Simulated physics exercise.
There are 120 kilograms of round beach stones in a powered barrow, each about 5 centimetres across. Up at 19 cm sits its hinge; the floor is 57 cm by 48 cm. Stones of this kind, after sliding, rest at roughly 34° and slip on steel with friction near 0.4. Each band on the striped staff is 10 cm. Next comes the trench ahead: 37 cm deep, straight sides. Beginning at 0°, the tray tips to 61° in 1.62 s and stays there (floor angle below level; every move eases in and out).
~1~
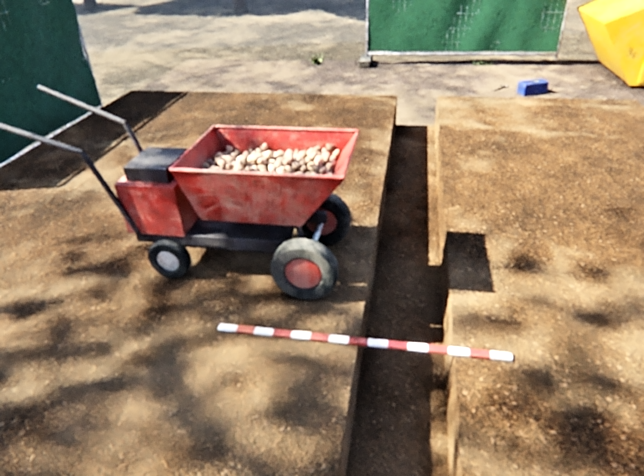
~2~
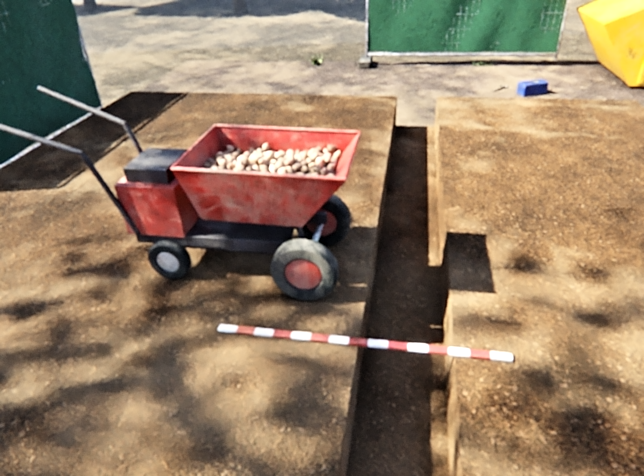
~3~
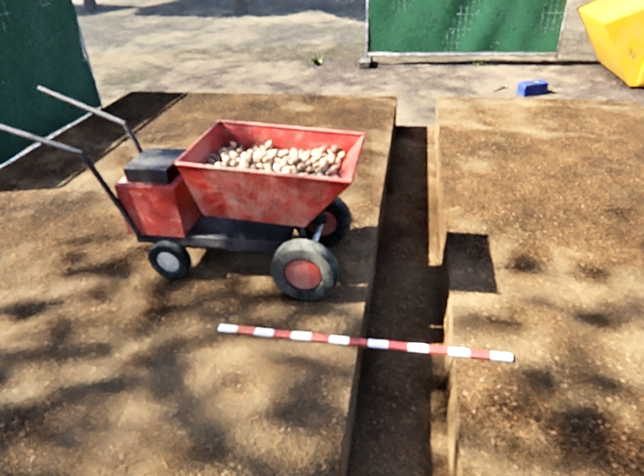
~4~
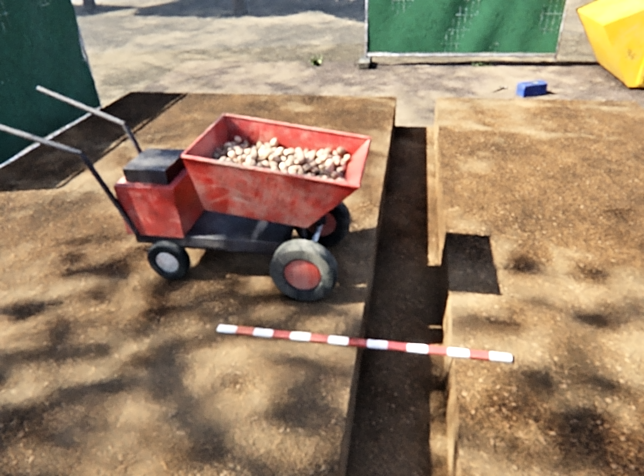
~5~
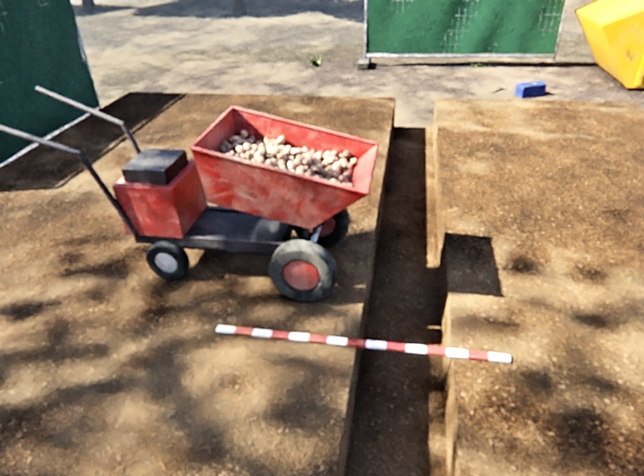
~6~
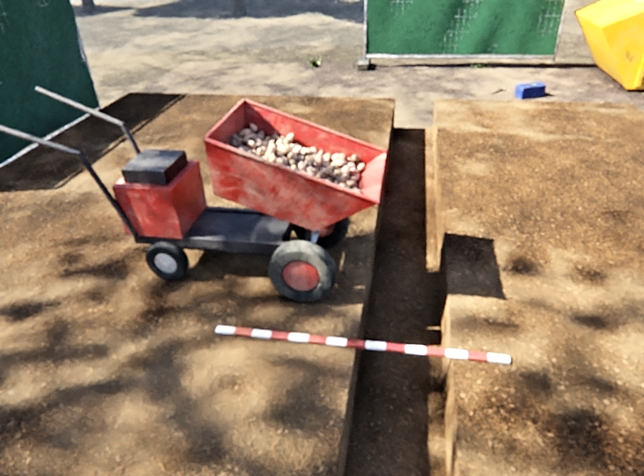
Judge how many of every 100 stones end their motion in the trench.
I would put it near 55 out of 100.
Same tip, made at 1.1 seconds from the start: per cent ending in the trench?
Then roughly 45 percent.
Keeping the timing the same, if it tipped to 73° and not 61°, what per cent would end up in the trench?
With that change, near 55 per cent.
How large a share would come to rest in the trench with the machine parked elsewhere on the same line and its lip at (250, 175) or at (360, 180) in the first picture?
From the first place around 70 per cent, from the other around 35.
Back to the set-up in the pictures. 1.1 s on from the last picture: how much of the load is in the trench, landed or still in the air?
15 per cent, give or take.
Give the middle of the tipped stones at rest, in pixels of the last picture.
Roughly (432, 313), I'd say.
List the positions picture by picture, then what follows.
In the first frame, the tray is at 0°, its lip at (344, 178); the top of the load is at (274, 157).
In the second frame, lip at (345, 180), floor tilted 1°, highest stones at (268, 158).
In the third frame, the tray is at 4°, its lip at (351, 182); the top of the load is at (258, 156).
In the fourth frame, lip at (359, 187), floor tilted 8°, highest stones at (245, 152).
In the fifth frame, lip at (368, 193), floor tilted 13°, highest stones at (243, 144).
In the sixth frame, lip at (378, 202), floor tilted 19°, highest stones at (248, 138).
Then, 0.6 s after the last picture the floor is at 52°, 100 % in the tray; the foremost stones are at (408, 229).
Then, 1.1 s after the last picture the floor is at 61°, 75 % in the tray, 13 % in the trench, 12 % past the trench; the foremost stones are at (493, 283).
Then, 1.5 s after the last picture the floor is at 61°, 47 % in the tray, 24 % in the trench, 29 % past the trench; the foremost stones are at (549, 283).
Then, 3.4 s after the last picture the floor is at 61°, 14 % in the tray, 55 % in the trench, 31 % past the trench; the foremost stones are at (585, 295).
